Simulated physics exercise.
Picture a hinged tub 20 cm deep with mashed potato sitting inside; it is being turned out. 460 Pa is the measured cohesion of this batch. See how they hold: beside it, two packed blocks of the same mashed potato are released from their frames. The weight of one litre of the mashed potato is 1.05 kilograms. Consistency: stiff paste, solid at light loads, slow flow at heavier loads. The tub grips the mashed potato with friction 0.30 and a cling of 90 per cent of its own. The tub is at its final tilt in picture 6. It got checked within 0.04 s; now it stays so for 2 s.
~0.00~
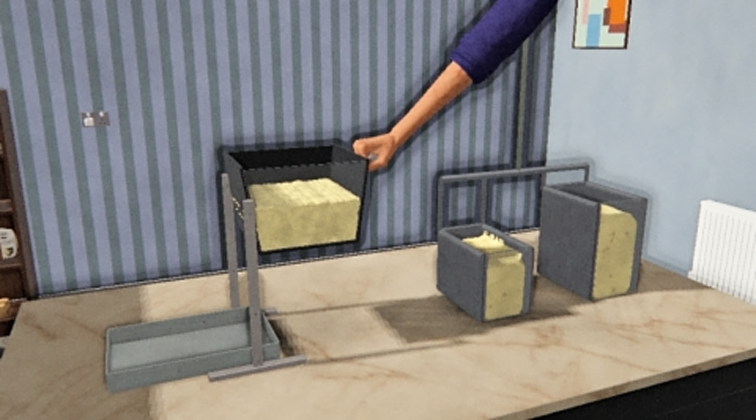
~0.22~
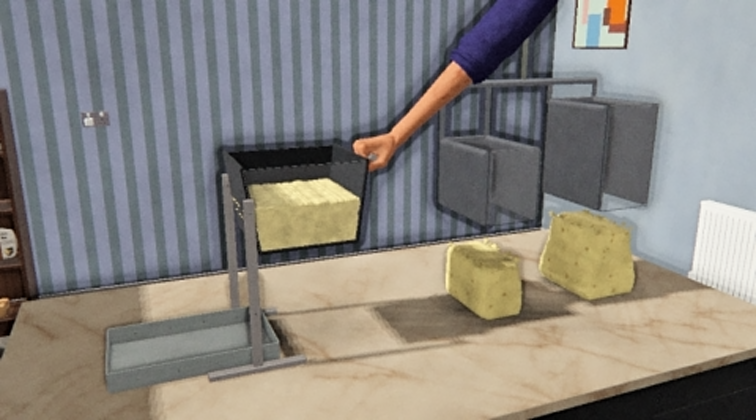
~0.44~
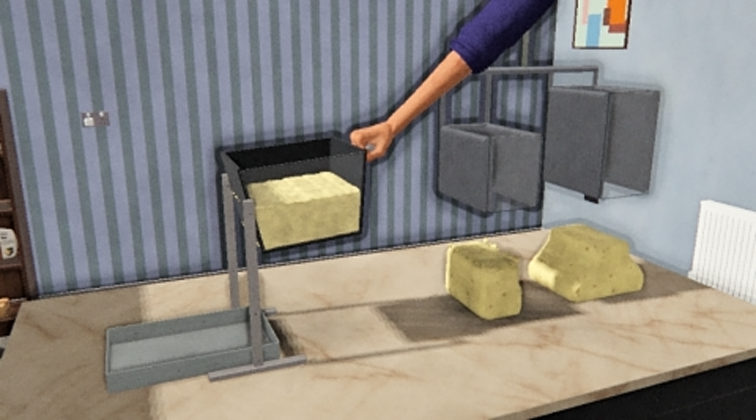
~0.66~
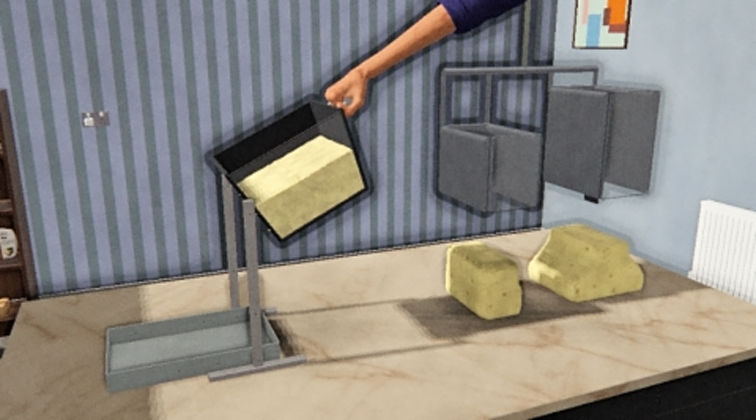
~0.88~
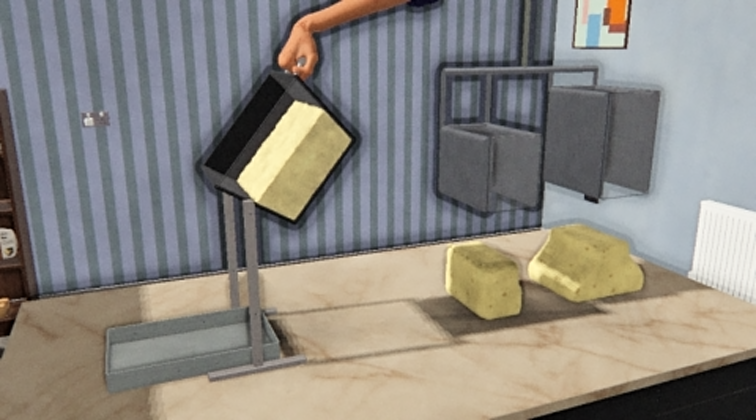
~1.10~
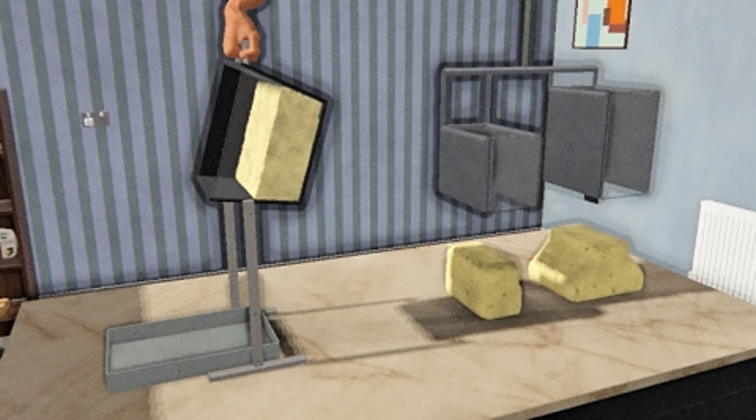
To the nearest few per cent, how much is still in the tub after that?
About 100 %.
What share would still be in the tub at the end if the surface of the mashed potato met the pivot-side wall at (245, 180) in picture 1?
In that case, around 65 percent.
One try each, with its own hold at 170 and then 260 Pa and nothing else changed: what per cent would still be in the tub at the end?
70 %, then 85 %.
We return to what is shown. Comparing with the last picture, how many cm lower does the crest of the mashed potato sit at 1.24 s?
About 2 cm.
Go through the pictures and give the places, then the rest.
Handle-side rim at (366, 160), tilt 0 degrees; highest point of the mashed potato at (271, 208); test blocks 17 cm, 26 cm high (left to right), in the first picture.
Handle-side rim at (366, 160), tilt 0 degrees; highest point of the mashed potato at (271, 208); test blocks 16 cm, 22 cm high (left to right), in the second picture.
Handle-side rim at (363, 151), tilt 4 degrees; highest point of the mashed potato at (356, 191); test blocks 16 cm, 17 cm high (left to right), in the third picture.
Handle-side rim at (339, 111), tilt 26 degrees; highest point of the mashed potato at (352, 151); test blocks 16 cm, 17 cm high (left to right), in the fourth picture.
Handle-side rim at (295, 78), tilt 51 degrees; highest point of the mashed potato at (323, 112); test blocks 16 cm, 17 cm high (left to right), in the fifth picture.
Handle-side rim at (242, 67), tilt 73 degrees; highest point of the mashed potato at (282, 89); test blocks 16 cm, 17 cm high (left to right), in the sixth picture.
By 1.24 s, the tub is at 73 degrees and holds 100 %.
By 1.41 s, the tub is at 73 degrees and holds 100 %.
By 1.58 s, the tub is at 73 degrees and holds 100 %.
By 1.75 s, the tub is at 73 degrees and holds 100 %.
By 3.10 s, at the end, the tub is at 73 degrees and holds 100 %.
